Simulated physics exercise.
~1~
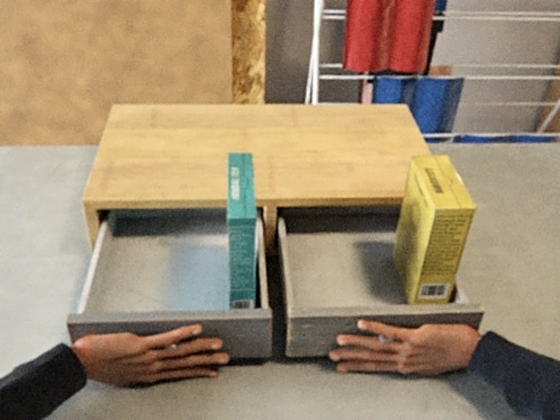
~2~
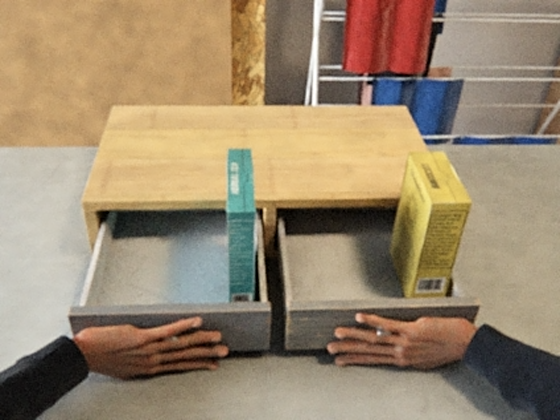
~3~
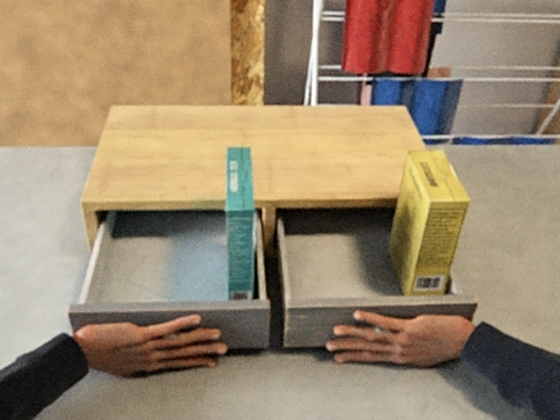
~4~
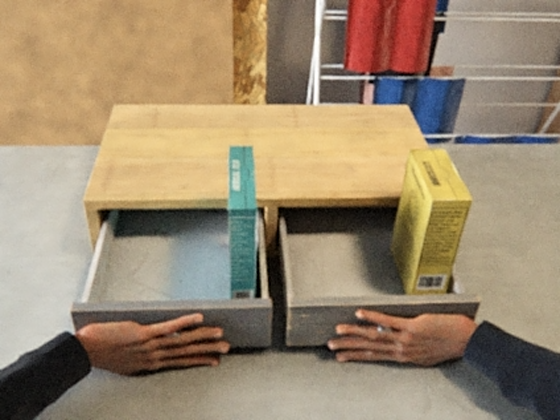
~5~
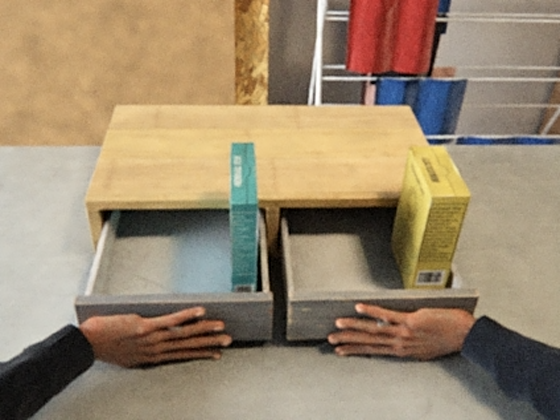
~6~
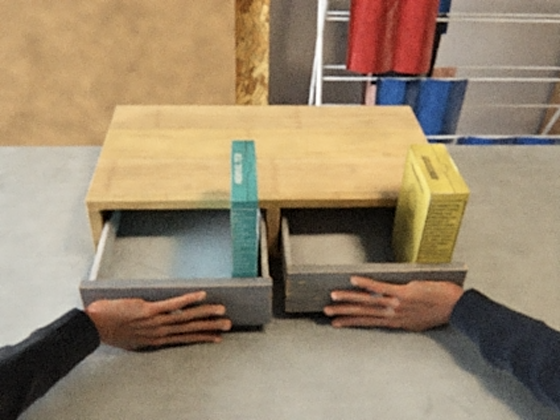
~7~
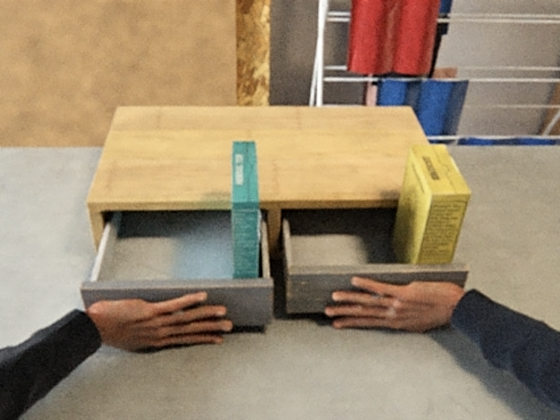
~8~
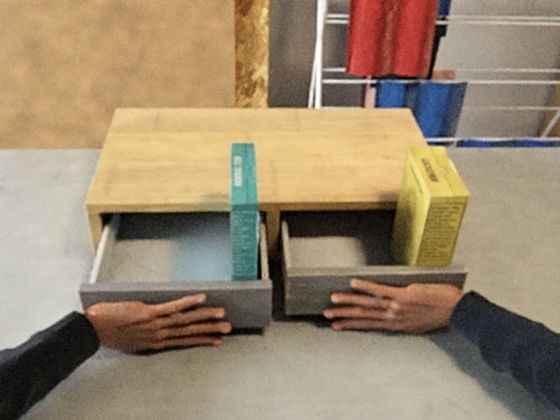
Two hands push both drawers partway in, but they stop still open, their packets upright.
